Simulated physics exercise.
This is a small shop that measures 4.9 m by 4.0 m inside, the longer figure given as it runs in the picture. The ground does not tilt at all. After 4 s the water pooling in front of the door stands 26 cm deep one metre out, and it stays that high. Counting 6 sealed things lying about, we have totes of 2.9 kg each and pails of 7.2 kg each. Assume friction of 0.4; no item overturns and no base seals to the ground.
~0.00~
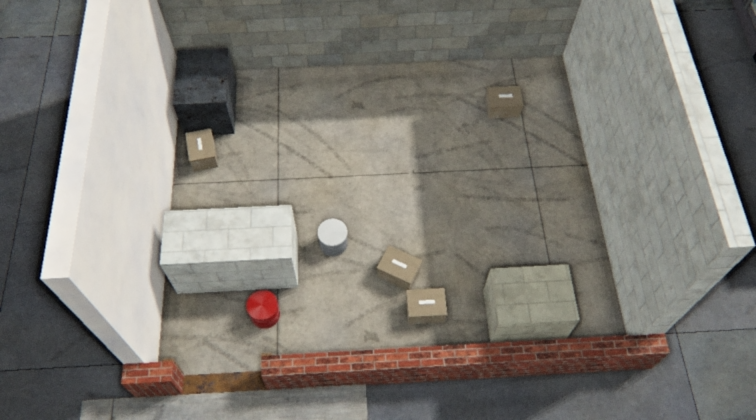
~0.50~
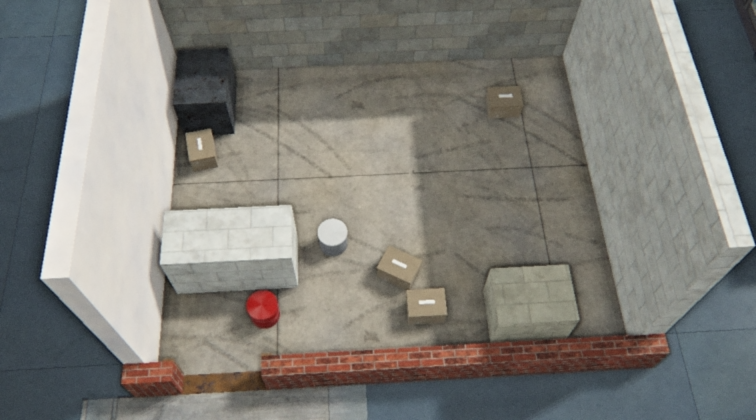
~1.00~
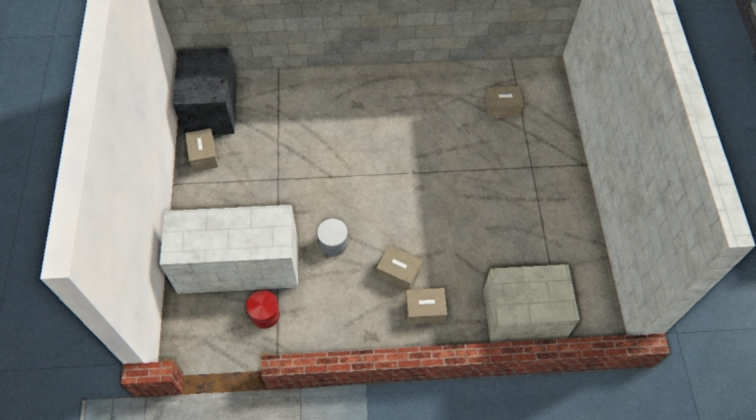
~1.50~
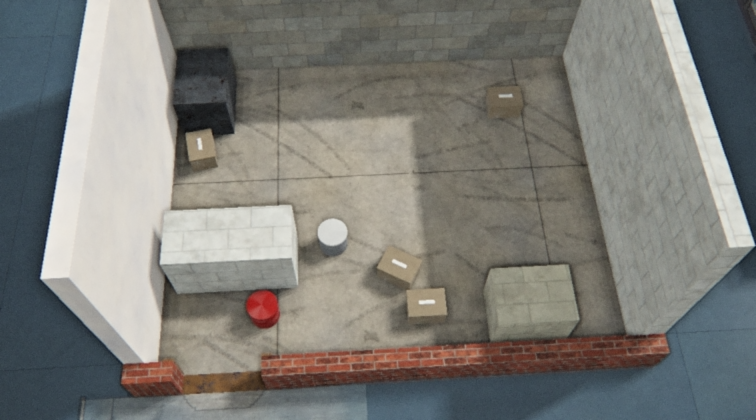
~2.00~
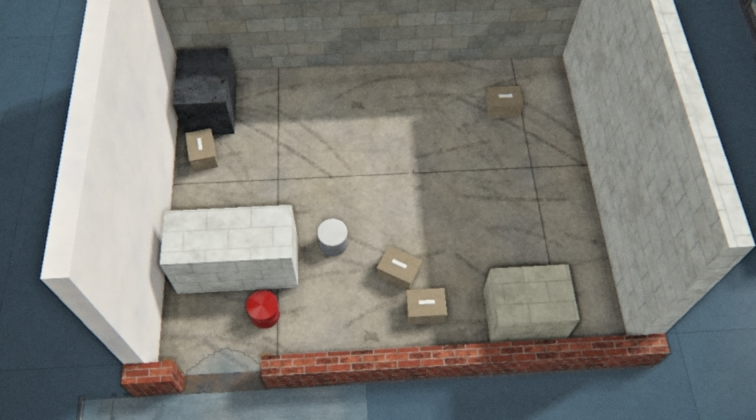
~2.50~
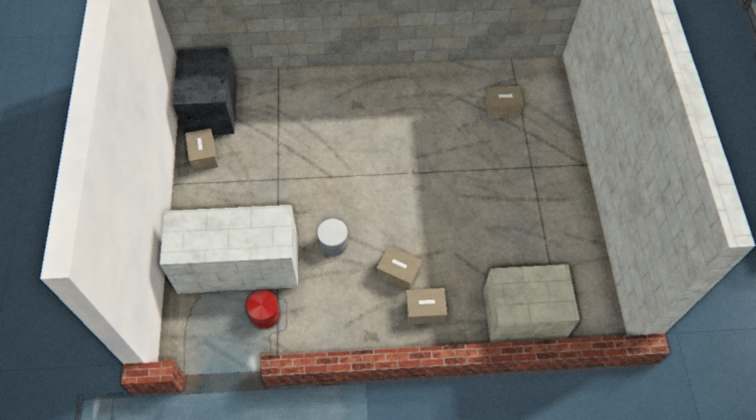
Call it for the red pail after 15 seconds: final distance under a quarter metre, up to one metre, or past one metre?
Past one metre.
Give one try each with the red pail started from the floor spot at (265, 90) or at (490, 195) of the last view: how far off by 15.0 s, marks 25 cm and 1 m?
In turn: It travels far; it gets carried off.
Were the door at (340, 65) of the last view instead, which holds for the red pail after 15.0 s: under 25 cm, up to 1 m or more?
The red pail goes a bit.
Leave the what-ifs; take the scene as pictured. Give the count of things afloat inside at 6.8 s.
I get 1.
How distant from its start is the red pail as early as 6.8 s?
Shift by then: About 200 cm.
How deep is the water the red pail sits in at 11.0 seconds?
Close to 5 centimetres.
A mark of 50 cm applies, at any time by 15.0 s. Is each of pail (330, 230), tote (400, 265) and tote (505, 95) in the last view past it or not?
Note - in order: Smaller; farther; farther.
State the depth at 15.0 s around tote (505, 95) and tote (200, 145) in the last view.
Around 5 cm and 8 cm.
After 3.5 s the red pail is near (280, 295), 0.2 m from its start, aground; 0 afloat.
After 6.8 s the red pail is near (436, 302), 1.8 m from its start, aground; 1 afloat.
After 11.0 s the red pail is near (436, 143), 2.7 m from its start, aground; 3 afloat.
After 15.0 s the red pail is near (436, 141), 2.8 m from its start, aground; 4 afloat.
